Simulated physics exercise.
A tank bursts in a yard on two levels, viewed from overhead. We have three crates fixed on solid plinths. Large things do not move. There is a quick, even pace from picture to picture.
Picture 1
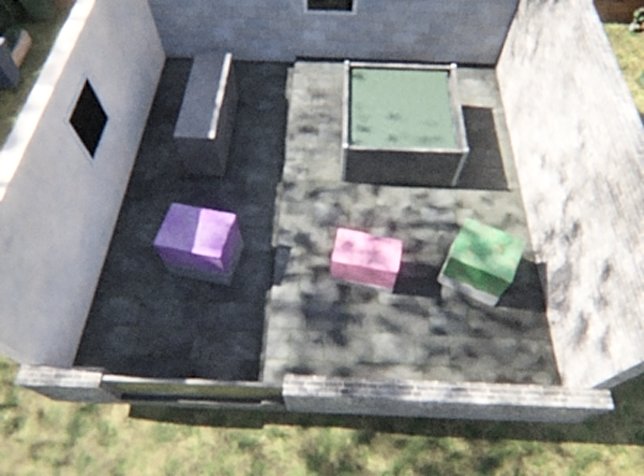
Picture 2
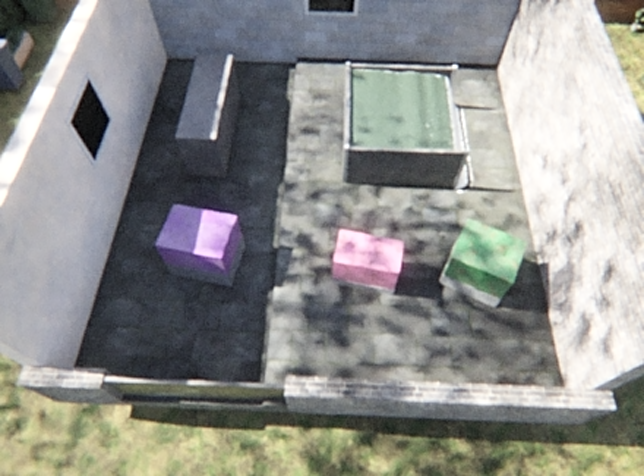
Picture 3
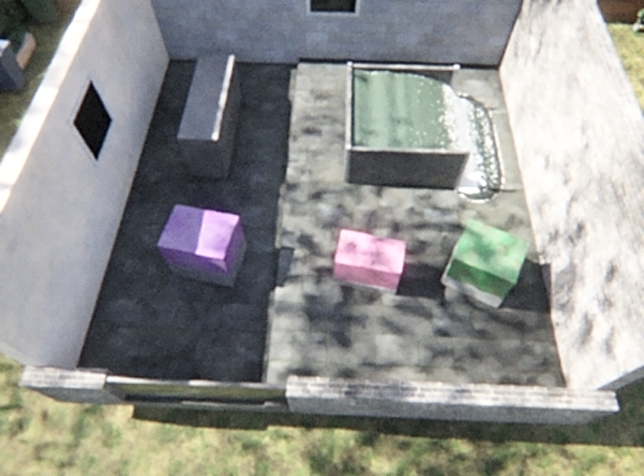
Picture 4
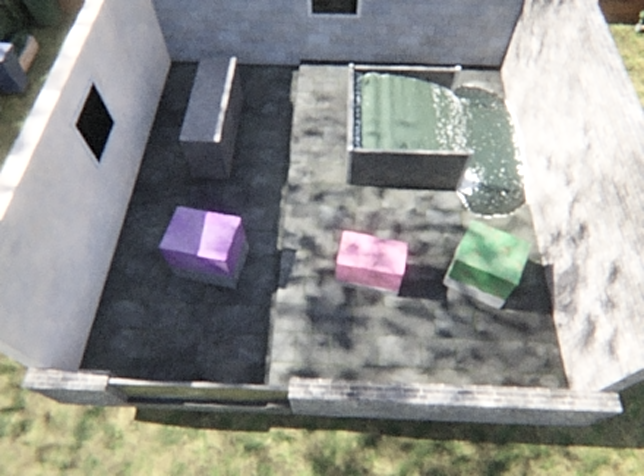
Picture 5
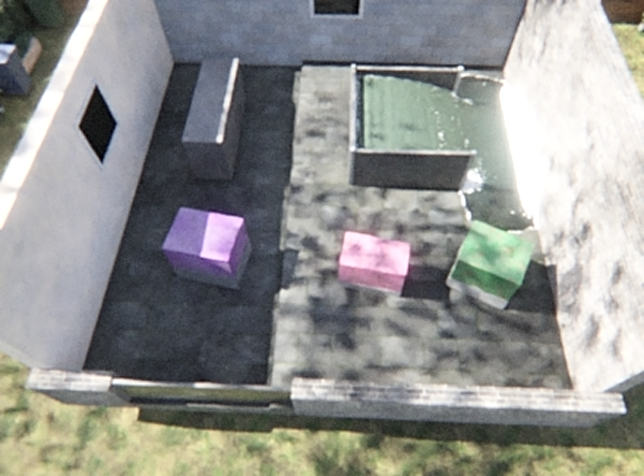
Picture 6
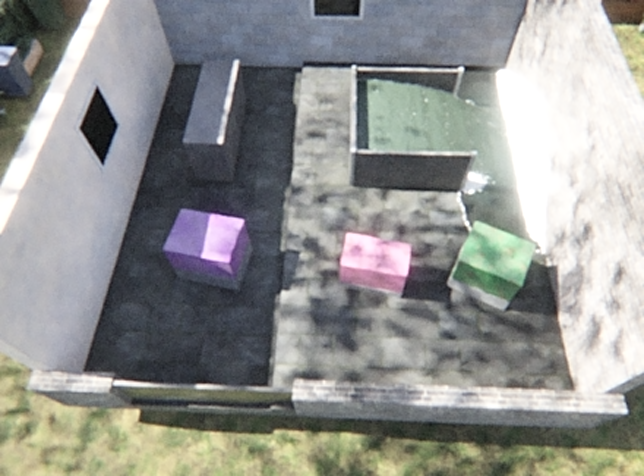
The clip opens on a roofless walled yard seen from above, with a full tank of still, greenish water behind pink and green blocks, and a purple block to the left. The tank's right side gives way, and water pours out, spreading along the right wall to the green block.
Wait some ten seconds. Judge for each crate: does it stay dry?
Looks like the pink crate is out of reach of the water; looks like the green crate is within reach of the water; looks like the purple crate is out of reach of the water.
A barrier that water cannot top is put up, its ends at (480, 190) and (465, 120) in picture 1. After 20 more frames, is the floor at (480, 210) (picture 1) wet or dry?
By then the spot is wetted.
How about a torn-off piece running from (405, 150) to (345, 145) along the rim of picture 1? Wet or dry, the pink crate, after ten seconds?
Note: Pink crate is caught.
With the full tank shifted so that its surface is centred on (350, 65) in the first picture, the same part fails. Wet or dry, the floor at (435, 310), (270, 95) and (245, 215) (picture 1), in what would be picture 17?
Results in order - left untouched, left untouched, left untouched.
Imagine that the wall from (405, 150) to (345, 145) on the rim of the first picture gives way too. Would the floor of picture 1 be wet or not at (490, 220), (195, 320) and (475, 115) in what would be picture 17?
Order as asked: Swamped, swamped, untouched.
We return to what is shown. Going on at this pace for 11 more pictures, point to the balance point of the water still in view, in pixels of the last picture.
Close to (466, 159).
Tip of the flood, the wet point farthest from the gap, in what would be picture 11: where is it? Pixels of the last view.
The front should reach about (569, 376).
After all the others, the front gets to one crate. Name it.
Should be the crate marked purple.
A moment on, water covers 15 % of the floor; the pink crate not reached, the green crate water round its plinth, the purple crate not reached.
Next, water covers 30 % of the floor; the pink crate not reached, the green crate water round its plinth, the purple crate not reached.
Then, water covers 65 % of the floor; the pink crate water round its plinth, the green crate water round its plinth, the purple crate water round its plinth.
Later, water covers 95 % of the floor; the pink crate water round its plinth, the green crate water round its plinth, the purple crate water round its plinth.
In the end, water covers 100 % of the floor; the pink crate stayed above the water, the green crate was topped, the purple crate stayed above the water.
